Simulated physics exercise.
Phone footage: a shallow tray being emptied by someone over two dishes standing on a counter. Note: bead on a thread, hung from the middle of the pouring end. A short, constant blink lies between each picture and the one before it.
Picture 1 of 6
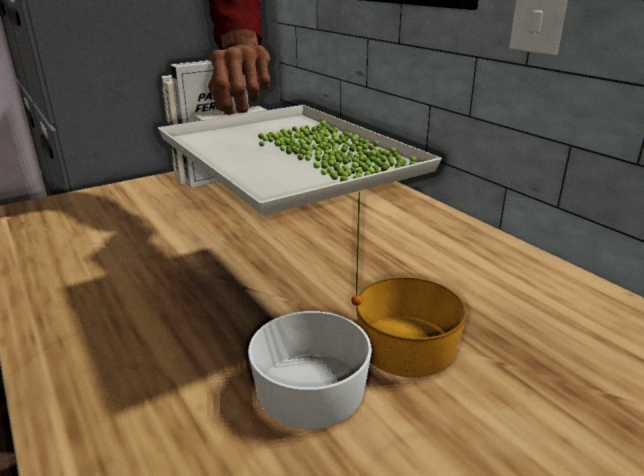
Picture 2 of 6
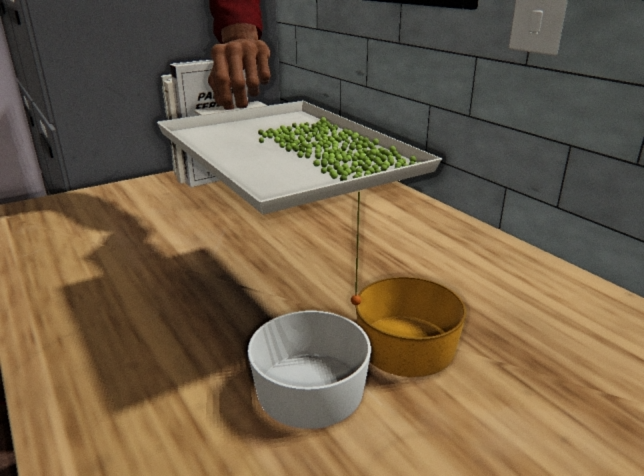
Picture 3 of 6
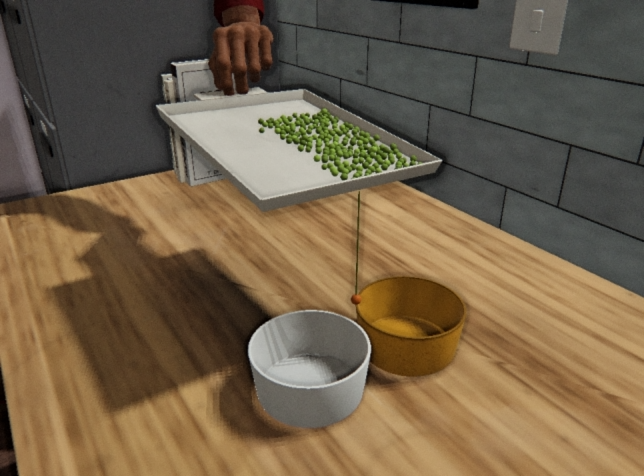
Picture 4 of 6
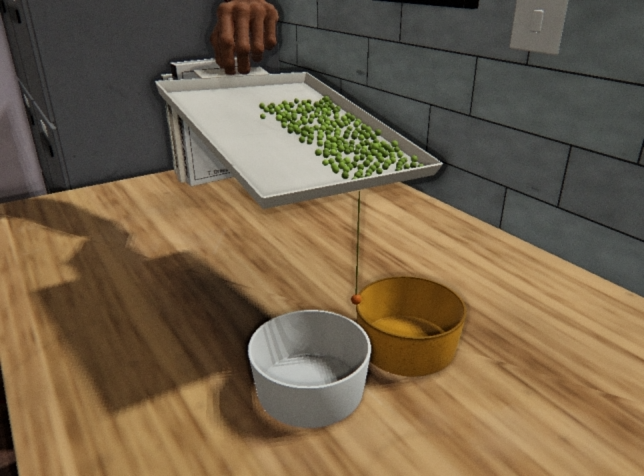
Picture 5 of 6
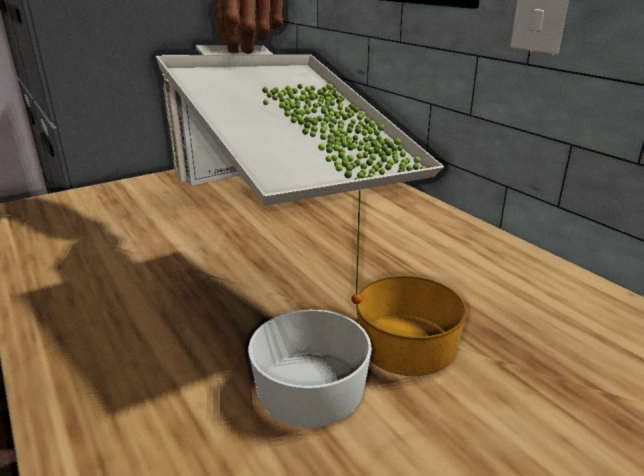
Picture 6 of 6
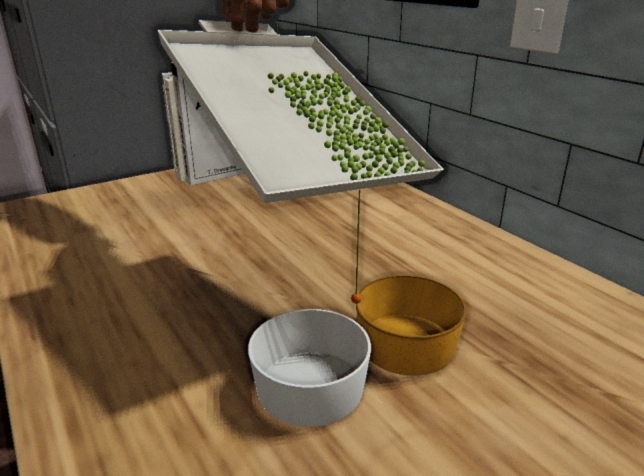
On a wooden counter, a hand raised the back of a shallow tray of green peas above a white dish and an orange one, and the tray grew steeper as the peas shifted slightly.
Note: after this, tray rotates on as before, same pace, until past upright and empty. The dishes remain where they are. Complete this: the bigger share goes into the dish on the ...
Right.
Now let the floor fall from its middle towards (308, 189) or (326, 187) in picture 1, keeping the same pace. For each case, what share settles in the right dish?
The first try would leave around 0 per cent there, the second around 20 per cent.
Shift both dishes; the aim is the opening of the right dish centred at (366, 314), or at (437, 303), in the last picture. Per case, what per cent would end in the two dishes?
You'd get about 30 per cent first and about 100 per cent second.
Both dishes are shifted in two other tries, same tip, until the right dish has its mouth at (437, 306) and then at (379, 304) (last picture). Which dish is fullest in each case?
First try: The rightmost dish. Second try: The rightmost dish.
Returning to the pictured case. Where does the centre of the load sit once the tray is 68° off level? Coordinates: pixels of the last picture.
I'd put it at about (409, 171).
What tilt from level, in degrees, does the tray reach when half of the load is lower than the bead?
100°.
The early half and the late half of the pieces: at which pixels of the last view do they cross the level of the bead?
Close to (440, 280), then close to (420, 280).
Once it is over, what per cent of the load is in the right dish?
Result: Around 90 in a hundred.
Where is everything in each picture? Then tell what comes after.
The first picture shows corners of the pouring end at (263, 200) and (436, 158), level; middle of the load at (335, 149), dried peas; left dish at (344, 401); right dish at (447, 351); bead on its thread at (356, 300).
The second picture shows corners of the pouring end at (262, 199) and (436, 158), level; middle of the load at (335, 147).
The third picture shows corners of the pouring end at (263, 197) and (437, 159), tipped barely, lowest at the right corner; middle of the load at (336, 141).
The fourth picture shows corners of the pouring end at (265, 194) and (437, 162), tipped a little, lowest at the right corner; middle of the load at (337, 134).
The fifth picture shows corners of the pouring end at (267, 192) and (438, 165), tipped clearly, lowest at the right corner; middle of the load at (341, 127).
The sixth picture shows corners of the pouring end at (268, 190) and (438, 167), tipped clearly, lowest at the right corner; middle of the load at (347, 122), nearly all on the move; left dish at (343, 398); right dish at (446, 349).
Soon after the last picture, tray tipped steeply; most on the tray; a stray few in the right dish; a stray few outside both; a small part in the air.
A little later, tray tipped past a quarter turn; a small part on the tray; about two thirds in the right dish; a small part outside both; about a quarter in the air.
Later still, tray tipped past a quarter turn; most in the right dish; a small part outside both.
At rest, tray tipped past a quarter turn; none in the left dish; most in the right dish; a small part outside both.
